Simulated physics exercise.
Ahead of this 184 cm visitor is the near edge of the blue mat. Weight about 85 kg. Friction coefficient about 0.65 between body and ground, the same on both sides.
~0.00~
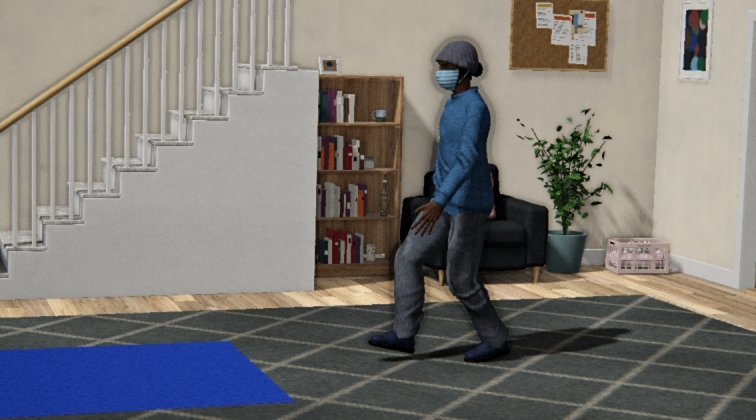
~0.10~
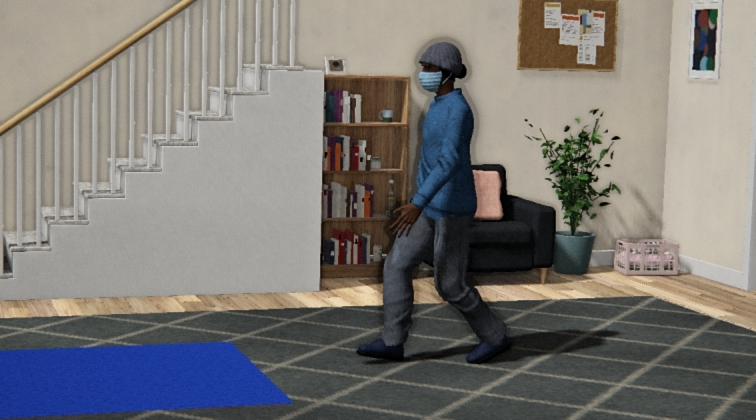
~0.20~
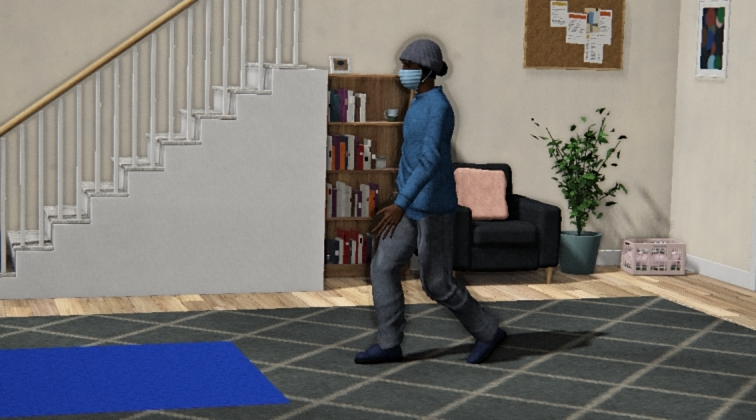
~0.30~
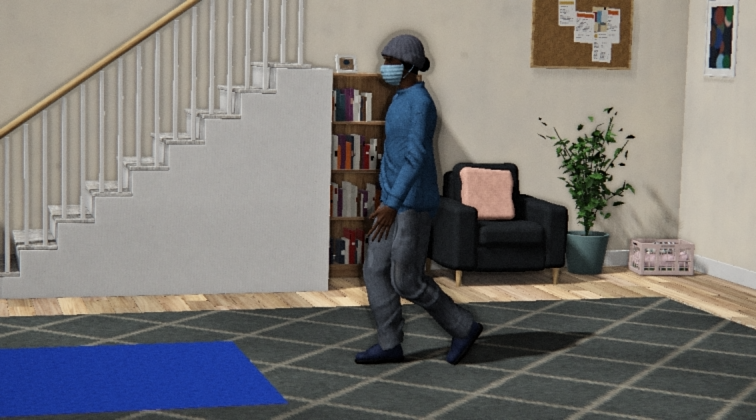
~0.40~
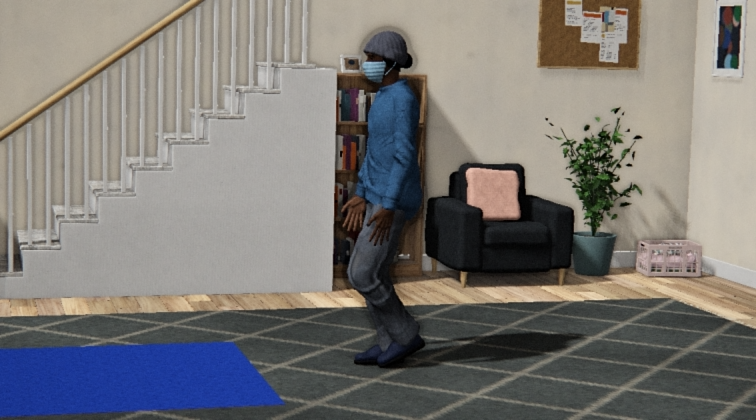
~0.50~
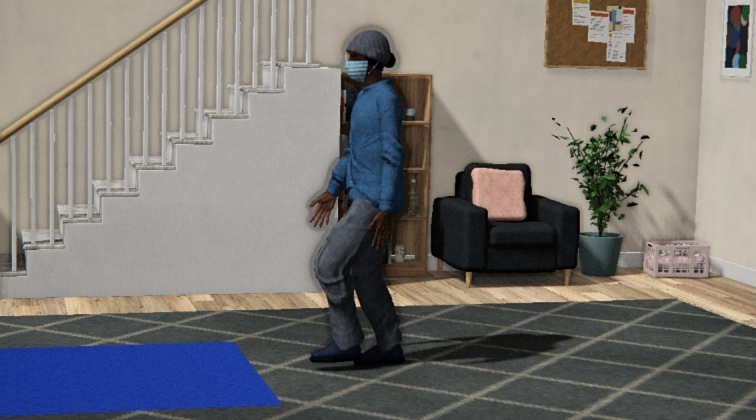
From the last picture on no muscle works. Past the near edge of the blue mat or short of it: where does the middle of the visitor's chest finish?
The visitor's chest stops short of the near edge of the blue mat.
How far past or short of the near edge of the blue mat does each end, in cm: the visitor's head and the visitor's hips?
Visitor's head 10 short, visitor's hips 50 short.
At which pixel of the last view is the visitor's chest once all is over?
Near (339, 360).
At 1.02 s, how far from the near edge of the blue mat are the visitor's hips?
Some 40 cm short of it.
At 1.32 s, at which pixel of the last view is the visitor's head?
At about (266, 321).
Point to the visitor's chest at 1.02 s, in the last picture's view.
At about (309, 256).
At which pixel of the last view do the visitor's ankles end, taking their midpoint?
Around (337, 351).
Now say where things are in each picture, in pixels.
In the first picture, visitor's chest (465, 131), visitor's hips (463, 196), visitor's head (463, 80), near edge of the blue mat (269, 381).
In the second picture, visitor's chest (449, 134), visitor's hips (446, 199), visitor's head (446, 81); 11 cm walked.
In the third picture, visitor's chest (429, 132), visitor's hips (427, 198), visitor's head (427, 79); 22 cm walked.
In the fourth picture, visitor's chest (411, 128), visitor's hips (409, 194), visitor's head (409, 74); 33 cm walked.
In the fifth picture, visitor's chest (394, 125), visitor's hips (393, 192), visitor's head (391, 71); 42 cm walked.
In the sixth picture, visitor's chest (377, 125), visitor's hips (376, 192), visitor's head (374, 71), near edge of the blue mat (262, 383); 52 cm walked. Speed about 1.0 m/s.
After 0.77 s the visitor's chest is 39 cm short of the near edge of the blue mat, near (330, 182) in the last picture's view; the visitor's hips 40 cm short of the near edge of the blue mat.
After 1.02 s the visitor's chest is 25 cm short of the near edge of the blue mat, near (309, 256) in the last picture's view.
After 1.32 s the visitor's chest is 23 cm short of the near edge of the blue mat, near (317, 325) in the last picture's view.
Final state at 2.6 s, visitor's hips stop short of the near edge of the blue mat; visitor's chest stops short of the near edge of the blue mat.
